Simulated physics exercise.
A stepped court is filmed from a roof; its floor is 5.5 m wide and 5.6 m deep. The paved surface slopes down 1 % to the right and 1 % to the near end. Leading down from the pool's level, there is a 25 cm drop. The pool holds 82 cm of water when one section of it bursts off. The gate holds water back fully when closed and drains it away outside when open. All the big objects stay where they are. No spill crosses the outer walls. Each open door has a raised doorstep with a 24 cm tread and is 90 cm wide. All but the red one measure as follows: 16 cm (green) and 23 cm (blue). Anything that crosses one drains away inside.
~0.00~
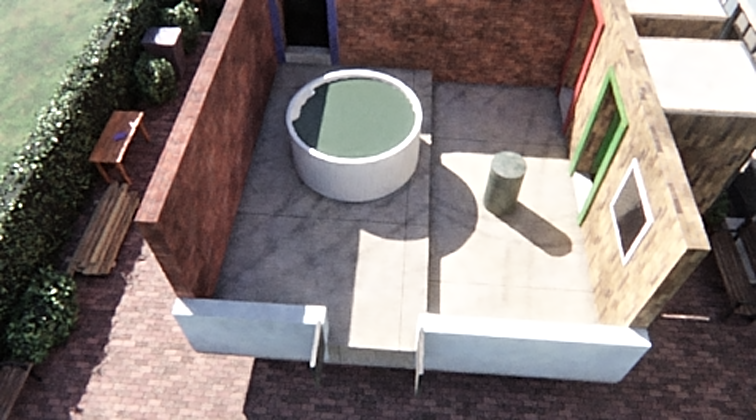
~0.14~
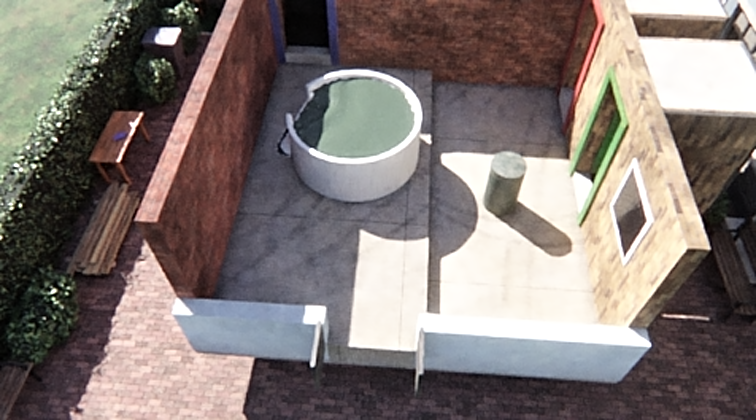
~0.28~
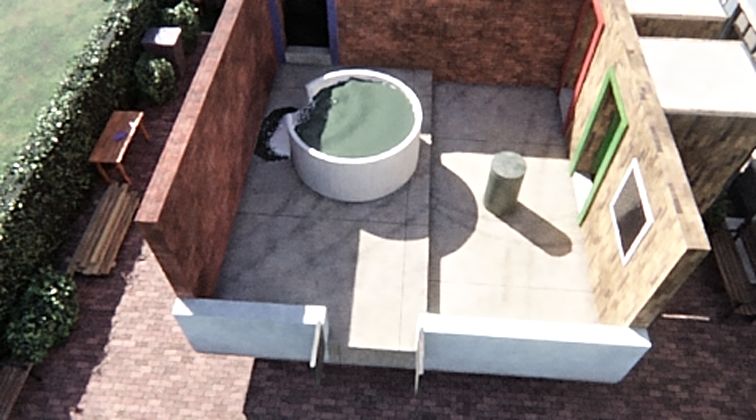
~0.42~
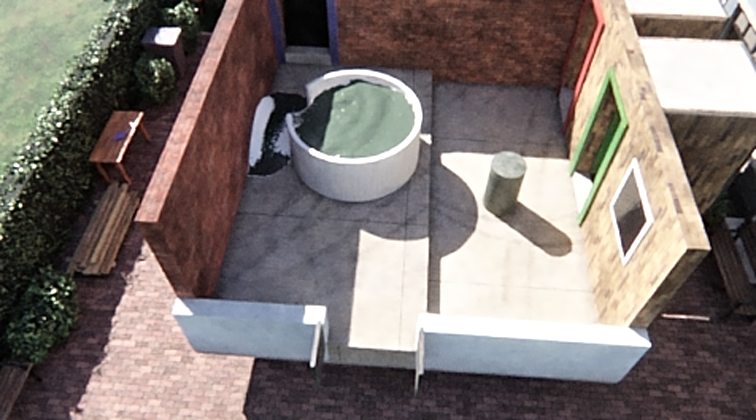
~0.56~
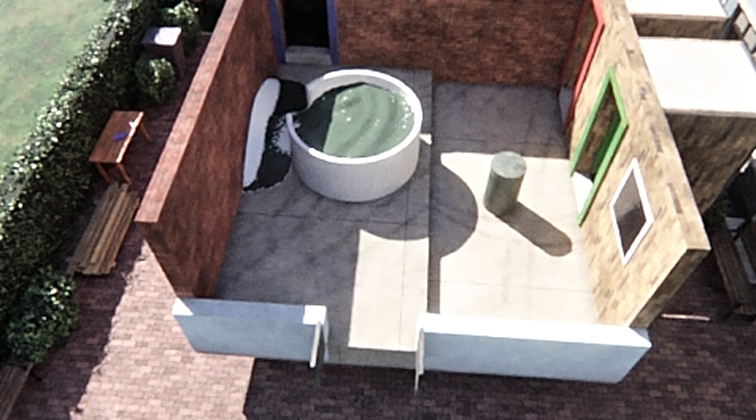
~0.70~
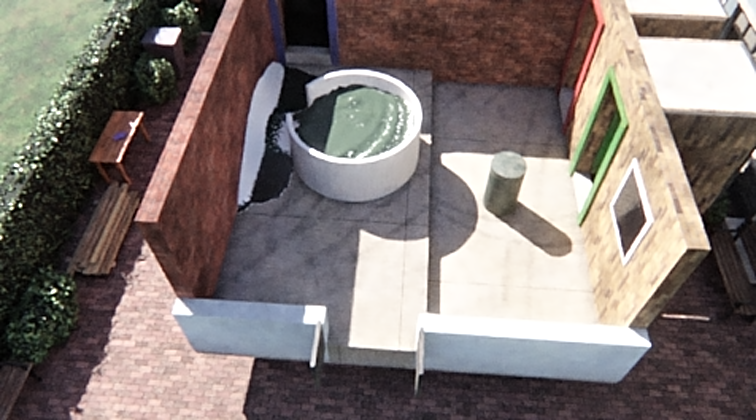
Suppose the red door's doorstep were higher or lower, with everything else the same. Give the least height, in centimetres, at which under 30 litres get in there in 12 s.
12 cm.
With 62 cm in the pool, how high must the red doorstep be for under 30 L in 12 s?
Roughly 9.0 cm high.
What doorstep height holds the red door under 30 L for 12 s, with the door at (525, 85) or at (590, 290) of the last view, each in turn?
About 8.0 cm for the first and 13.0 cm for the second.
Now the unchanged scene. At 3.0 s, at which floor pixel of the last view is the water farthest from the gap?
The farthest wet point sits near (553, 88) in the last view.
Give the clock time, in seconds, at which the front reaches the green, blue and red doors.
The green door at 3.8 s, the blue door at 0.9 s and the red door at 3.0 s.
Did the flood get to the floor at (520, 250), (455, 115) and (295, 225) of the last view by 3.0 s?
Well, in sequence they're bone-dry, soaked and soaked.
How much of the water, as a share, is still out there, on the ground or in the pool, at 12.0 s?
Remaining share: Around 86 %.
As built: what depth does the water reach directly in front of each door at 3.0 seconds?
Lab note, cm: Green 0; blue 28; red 3.
After 1.4 s water covers 20 % of the floor, deepest (55 cm) near (260, 134); it has not reached the red door.
After 3.0 s water covers 60 % of the floor, deepest (38 cm) near (260, 134); 3 cm at the red door, 0 litres in over its 26 cm doorstep.
After 12.0 s water covers 90 % of the floor, deepest (17 cm) near (585, 354); 11 cm at the red door, 0 litres in over its 26 cm doorstep.
At the red door as built, the water arrived by 3.0 s and peaked near 18 cm at 5.4 s.
Run again over the same 12 s with other heights there, 61 litres in over 10 cm, 10 litres over 14 cm. The limit of 30 litres is kept from about 12 cm up.
